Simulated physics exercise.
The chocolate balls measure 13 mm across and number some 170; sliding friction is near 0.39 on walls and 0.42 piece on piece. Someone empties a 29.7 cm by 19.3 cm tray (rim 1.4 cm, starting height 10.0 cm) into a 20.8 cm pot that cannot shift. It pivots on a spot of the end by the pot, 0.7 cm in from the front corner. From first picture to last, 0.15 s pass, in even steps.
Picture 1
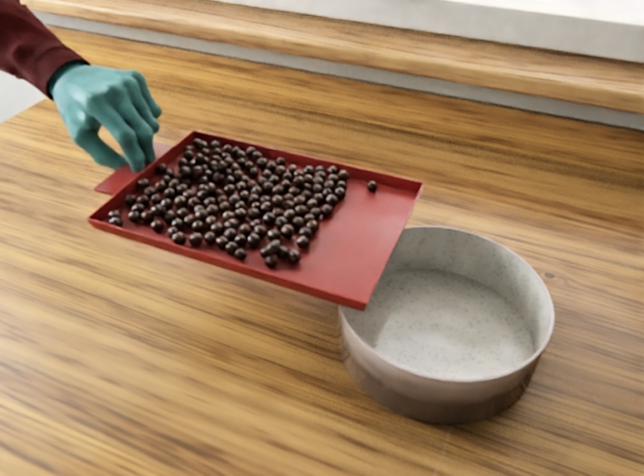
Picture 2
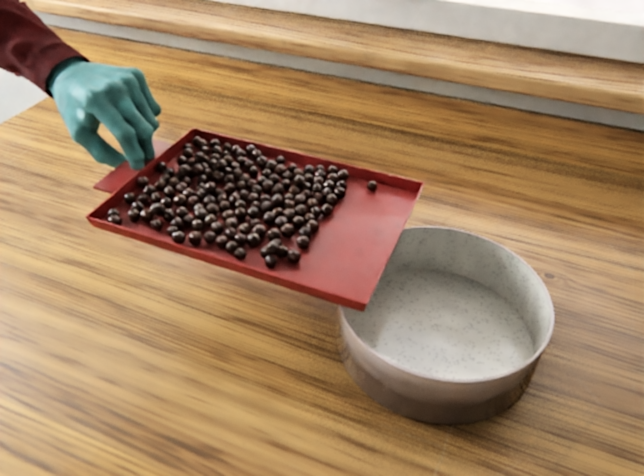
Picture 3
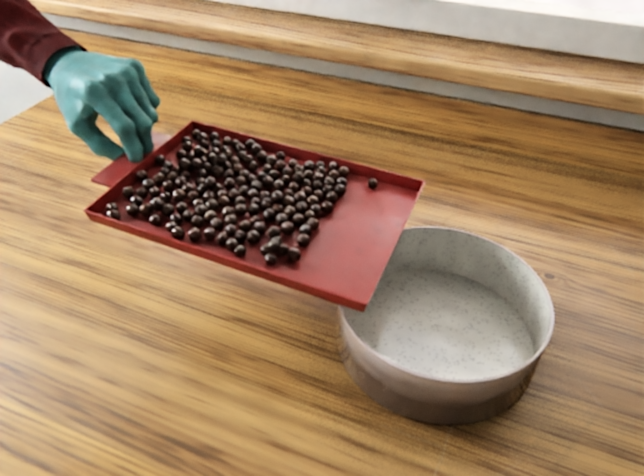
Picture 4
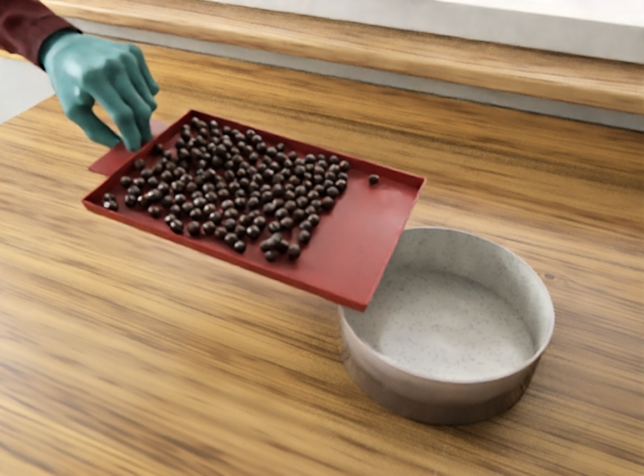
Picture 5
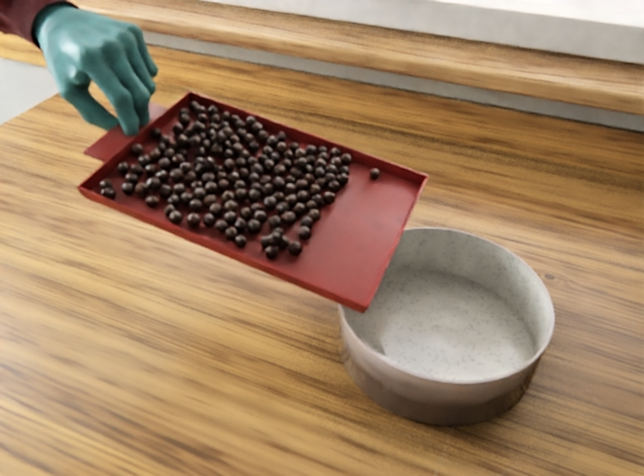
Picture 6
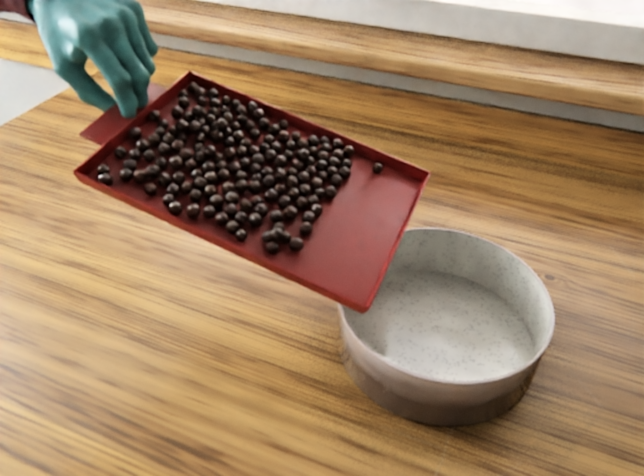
A teal-gloved hand gradually raising the left end of a red tray of dark chocolate balls beside a round grey pot.
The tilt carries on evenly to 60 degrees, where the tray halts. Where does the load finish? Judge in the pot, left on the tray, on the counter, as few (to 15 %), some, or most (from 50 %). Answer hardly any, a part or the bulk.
Pot: A part, tray: A part, counter: A part.
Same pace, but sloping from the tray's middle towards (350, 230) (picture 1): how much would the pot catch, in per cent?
About 55 per cent.
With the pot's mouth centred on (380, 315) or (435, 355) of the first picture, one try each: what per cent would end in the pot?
About 70 and 70 per cent.
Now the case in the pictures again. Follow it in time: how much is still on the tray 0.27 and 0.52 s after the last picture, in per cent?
About 100, 35.
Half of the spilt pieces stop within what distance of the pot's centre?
About 24 cm.
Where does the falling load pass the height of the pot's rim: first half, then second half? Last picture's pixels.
First near (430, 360), later near (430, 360).
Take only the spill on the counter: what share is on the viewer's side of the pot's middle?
About 100 per cent.
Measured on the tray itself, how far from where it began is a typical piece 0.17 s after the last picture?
Roughly 1 cm.
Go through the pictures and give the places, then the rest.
In the first picture, tray tilt 0 degrees, front corners at (91, 217) and (364, 300); middle of the pieces at (244, 197); pot at (443, 292).
In the second picture, tray tilt 1 degrees, front corners at (90, 215) and (364, 300); middle of the pieces at (244, 195).
In the third picture, tray tilt 2 degrees, front corners at (88, 209) and (364, 301); middle of the pieces at (244, 191).
In the fourth picture, tray tilt 5 degrees, front corners at (85, 200) and (365, 302), lowest corner right front; middle of the pieces at (244, 184).
In the fifth picture, tray tilt 10 degrees, front corners at (82, 186) and (366, 303), lowest corner right front; middle of the pieces at (244, 174).
In the sixth picture, tray tilt 14 degrees, front corners at (78, 171) and (367, 305), lowest corner right front; middle of the pieces at (245, 164); pot at (443, 294).
Then, 0.17 s after the last picture, tilt 39 degrees; the tray holds 100 %, the pot 0 %.
Then, 0.27 s after the last picture, tilt 54 degrees; the tray holds 100 %, the pot 0 %.
Then, 0.52 s after the last picture, tilt 60 degrees; the tray holds 35 %, the pot 35 %.
In the end, pot 45 %, tray 25 %, counter 30 %.
